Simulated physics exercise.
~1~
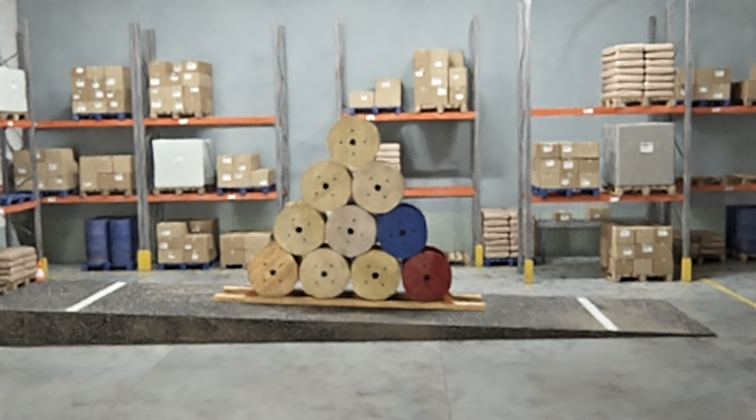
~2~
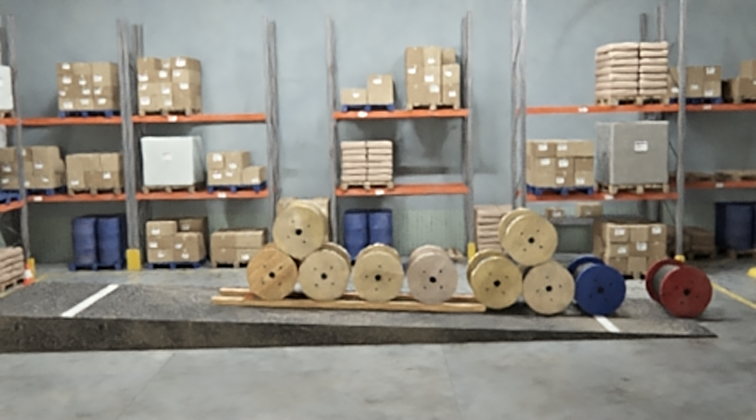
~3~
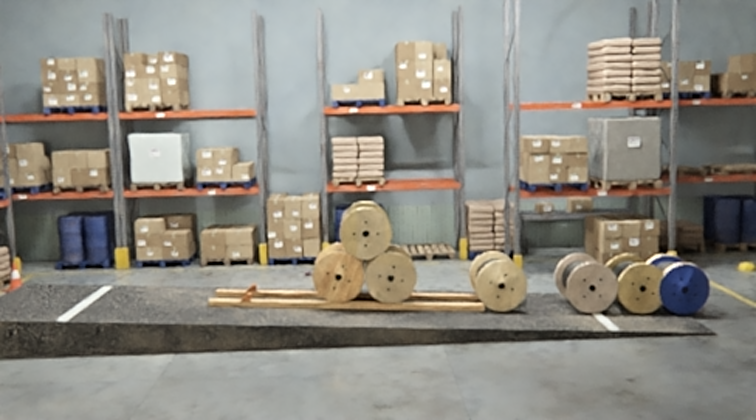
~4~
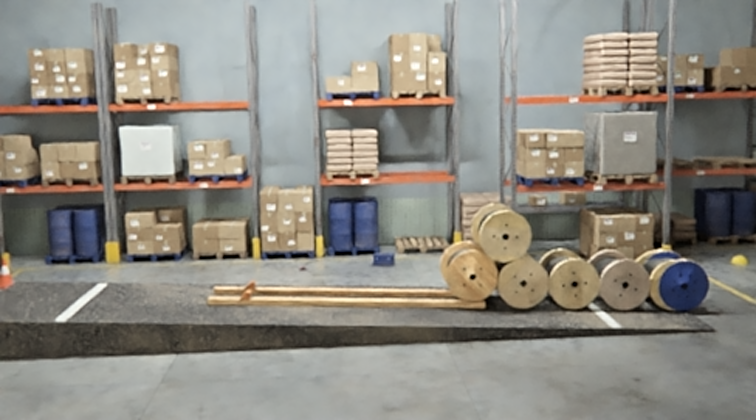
A pyramid of cable reels stood on wooden bearers in a warehouse, then collapsed and rolled rightward down the ramp, the red one leading and leaving view, until the blue and several tan reels sat bunched near the right white line beside empty bearers.
